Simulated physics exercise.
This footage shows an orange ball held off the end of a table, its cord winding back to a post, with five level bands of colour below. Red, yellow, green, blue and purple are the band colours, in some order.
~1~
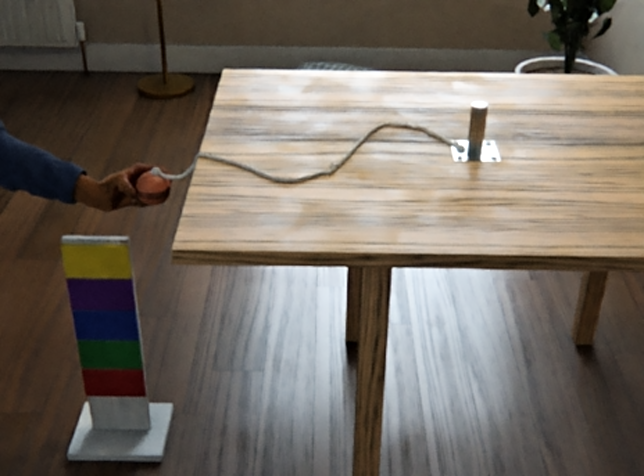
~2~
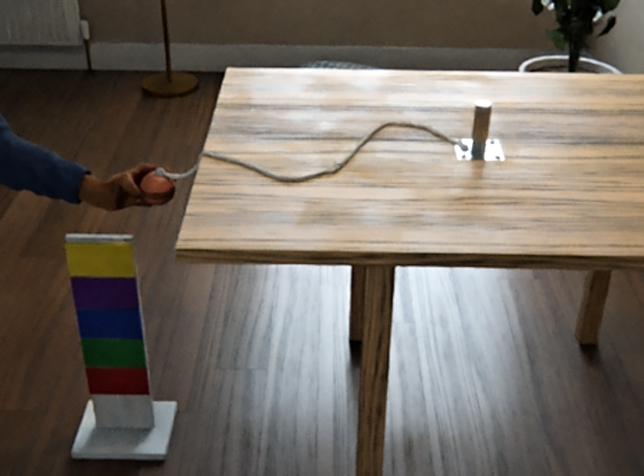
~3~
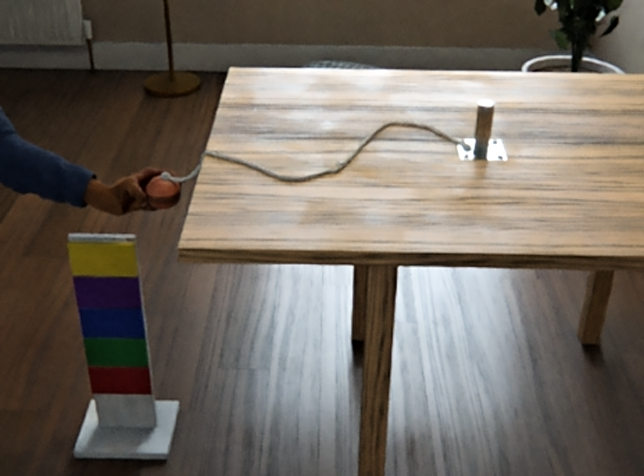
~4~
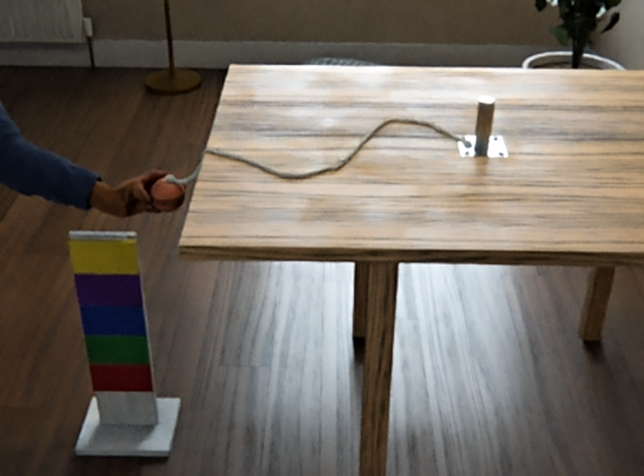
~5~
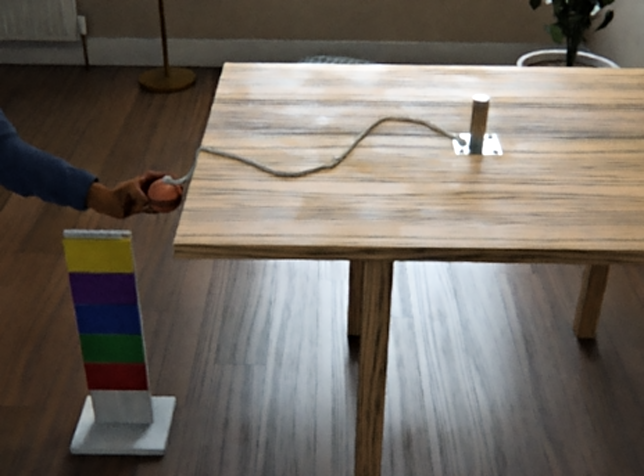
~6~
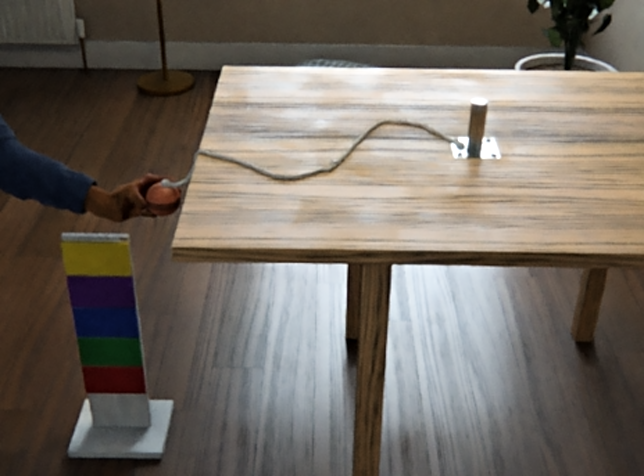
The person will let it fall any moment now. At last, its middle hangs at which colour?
At blue.
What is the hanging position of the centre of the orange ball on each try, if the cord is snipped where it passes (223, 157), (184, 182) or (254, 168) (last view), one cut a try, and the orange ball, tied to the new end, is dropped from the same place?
I'd expect it near (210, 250) on the first try, near (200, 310) on the second and near (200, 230) on the third.
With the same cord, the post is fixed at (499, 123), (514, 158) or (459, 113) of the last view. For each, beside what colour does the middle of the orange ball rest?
Taking each post in turn, it's purple, then purple, then blue.
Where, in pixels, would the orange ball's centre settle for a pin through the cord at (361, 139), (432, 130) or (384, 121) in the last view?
Approximately (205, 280), (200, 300) and (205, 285), respectively.
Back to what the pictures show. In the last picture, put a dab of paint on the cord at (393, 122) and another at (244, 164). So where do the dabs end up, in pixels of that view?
Point one: (363, 147); point two: (203, 215).
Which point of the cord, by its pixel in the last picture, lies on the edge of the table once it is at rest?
(311, 174), approximately.
Soon after, ball near (182, 321); level with blue.
Then, ball near (231, 307); level with blue.
Further on, ball near (203, 317); level with blue.
At rest, ball near (208, 318); level with blue. Its middle rests at the blue band.
